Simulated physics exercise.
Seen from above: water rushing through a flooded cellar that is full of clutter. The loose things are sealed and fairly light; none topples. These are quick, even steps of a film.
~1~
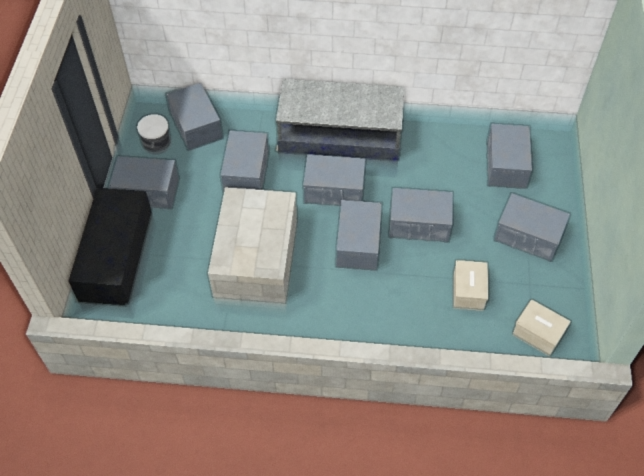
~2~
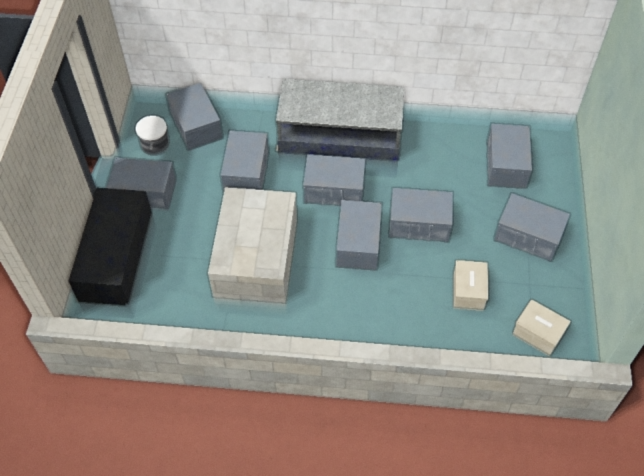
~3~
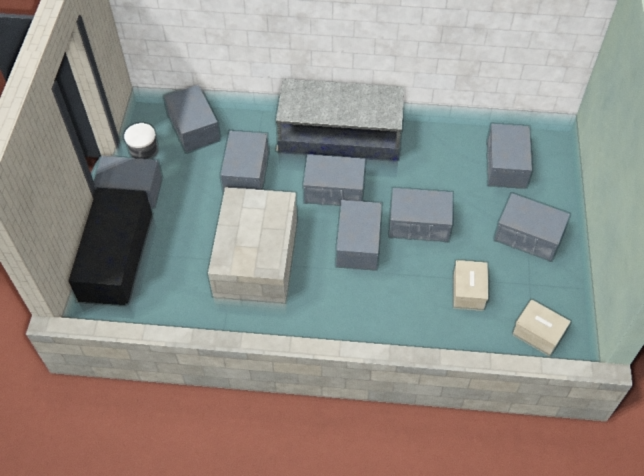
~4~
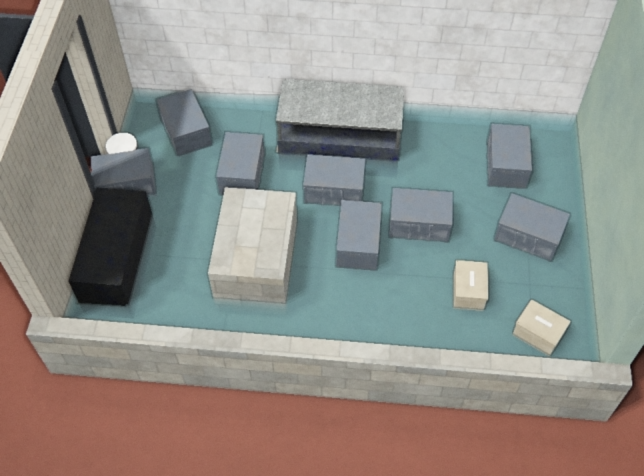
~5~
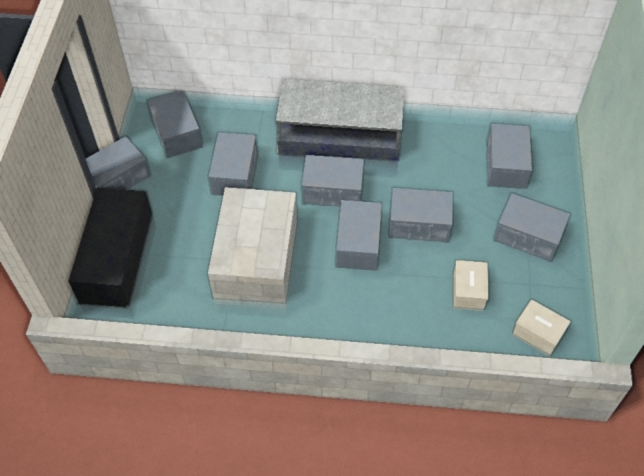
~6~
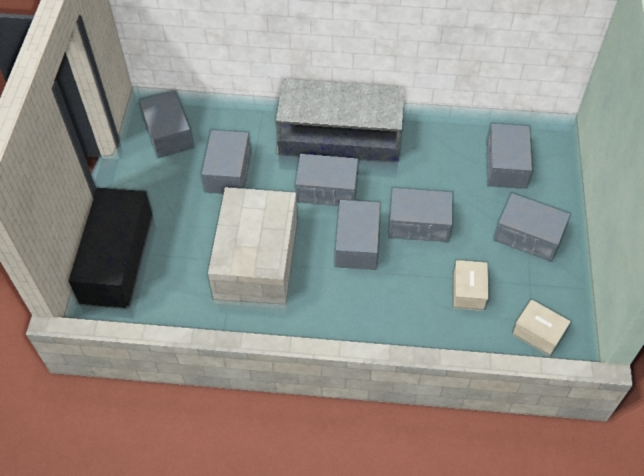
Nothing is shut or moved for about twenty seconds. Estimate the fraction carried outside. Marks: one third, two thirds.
That comes to between one and two thirds.
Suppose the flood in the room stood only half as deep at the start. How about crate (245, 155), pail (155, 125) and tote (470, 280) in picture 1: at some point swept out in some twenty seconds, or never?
In turn: Gone, gone, kept in.
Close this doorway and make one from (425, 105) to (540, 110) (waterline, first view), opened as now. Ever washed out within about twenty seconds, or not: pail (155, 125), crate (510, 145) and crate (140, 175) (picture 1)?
In turn: No, yes, still in.
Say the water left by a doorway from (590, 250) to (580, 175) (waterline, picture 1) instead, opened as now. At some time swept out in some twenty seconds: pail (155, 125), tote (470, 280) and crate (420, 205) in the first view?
As listed: Kept in, washed out, washed out.
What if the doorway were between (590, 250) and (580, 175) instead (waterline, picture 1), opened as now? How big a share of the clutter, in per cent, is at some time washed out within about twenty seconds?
Some 70 per cent.
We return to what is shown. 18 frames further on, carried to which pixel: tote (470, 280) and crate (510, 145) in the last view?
Near (424, 278) and (484, 149).
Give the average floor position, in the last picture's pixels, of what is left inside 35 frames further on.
Around (361, 237).
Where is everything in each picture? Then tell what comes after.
In the first frame, a crate at (193, 107), afloat; a crate at (244, 154) floats; 0 of 11 have shifted.
In the second frame, a crate at (193, 107), afloat; a crate at (244, 154), afloat; 0 of 11 have shifted.
In the third frame, a crate at (190, 109) floats; a crate at (244, 154), afloat; 2 of 11 have shifted.
In the fourth frame, a crate at (183, 113) floats, close to its start; a crate at (240, 155) floats, close to its start; 3 of 11 have shifted.
In the fifth frame, a crate at (173, 114) floats, close to its start; a crate at (233, 155), afloat, close to its start; 4 of 11 have shifted.
In the sixth frame, a crate at (164, 115) floats, a stride from its start; a crate at (226, 153) floats, close to its start; 5 of 11 have shifted.
A moment on, 2 of 11 are out; 9 afloat.
Next, 5 of 11 are out; 6 afloat.
Later, 5 of 11 are out; 6 afloat.
In the end, 6 of 11 are out; 5 afloat.
